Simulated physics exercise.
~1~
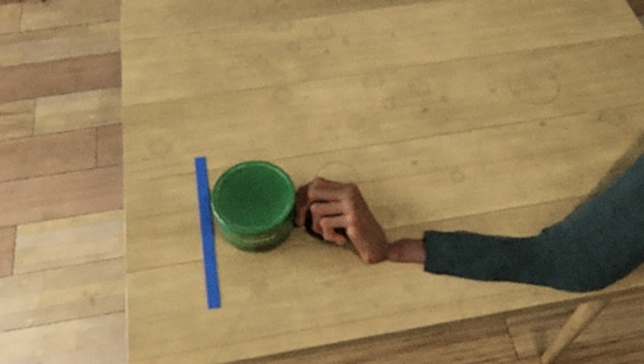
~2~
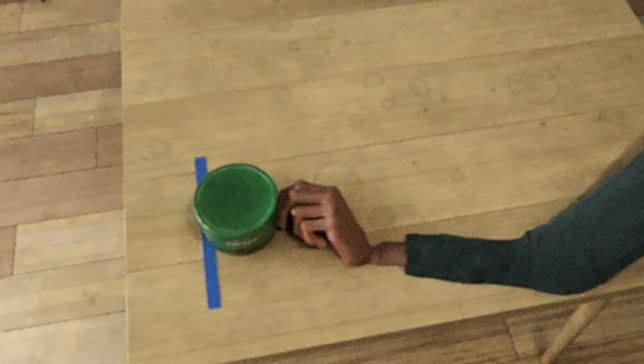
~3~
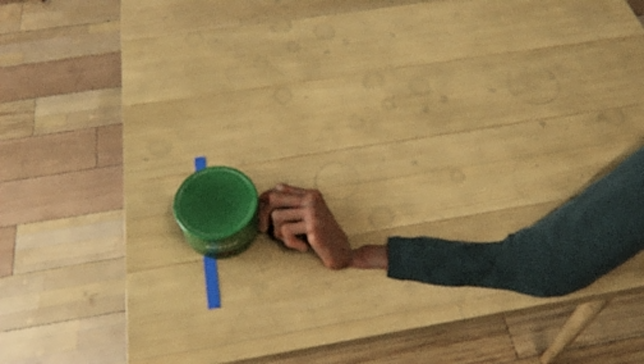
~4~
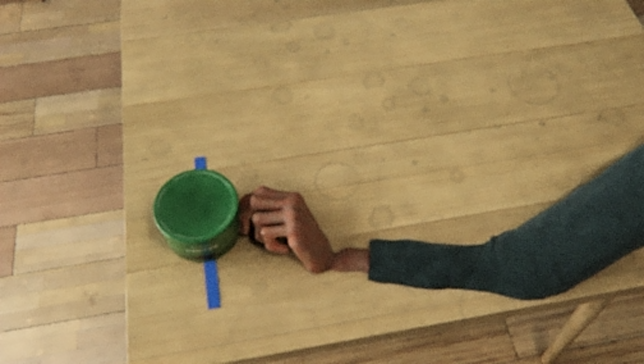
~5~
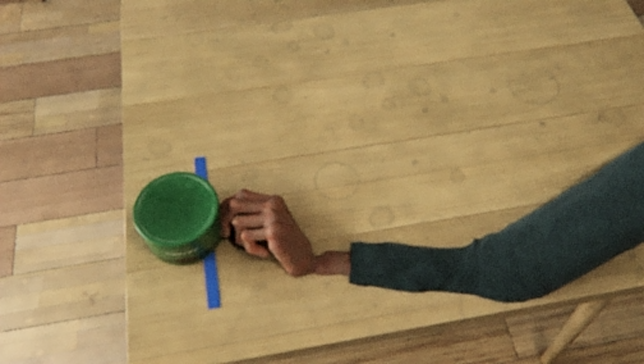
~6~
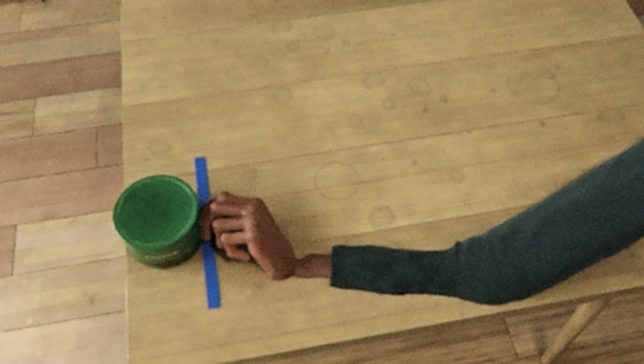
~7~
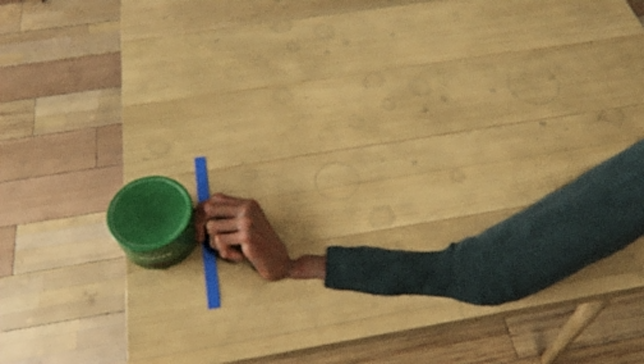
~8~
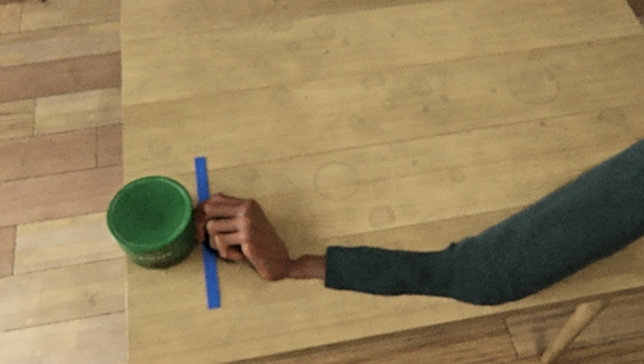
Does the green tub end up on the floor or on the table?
The green tub ends up on the table, resting at the left edge just past the blue tape.
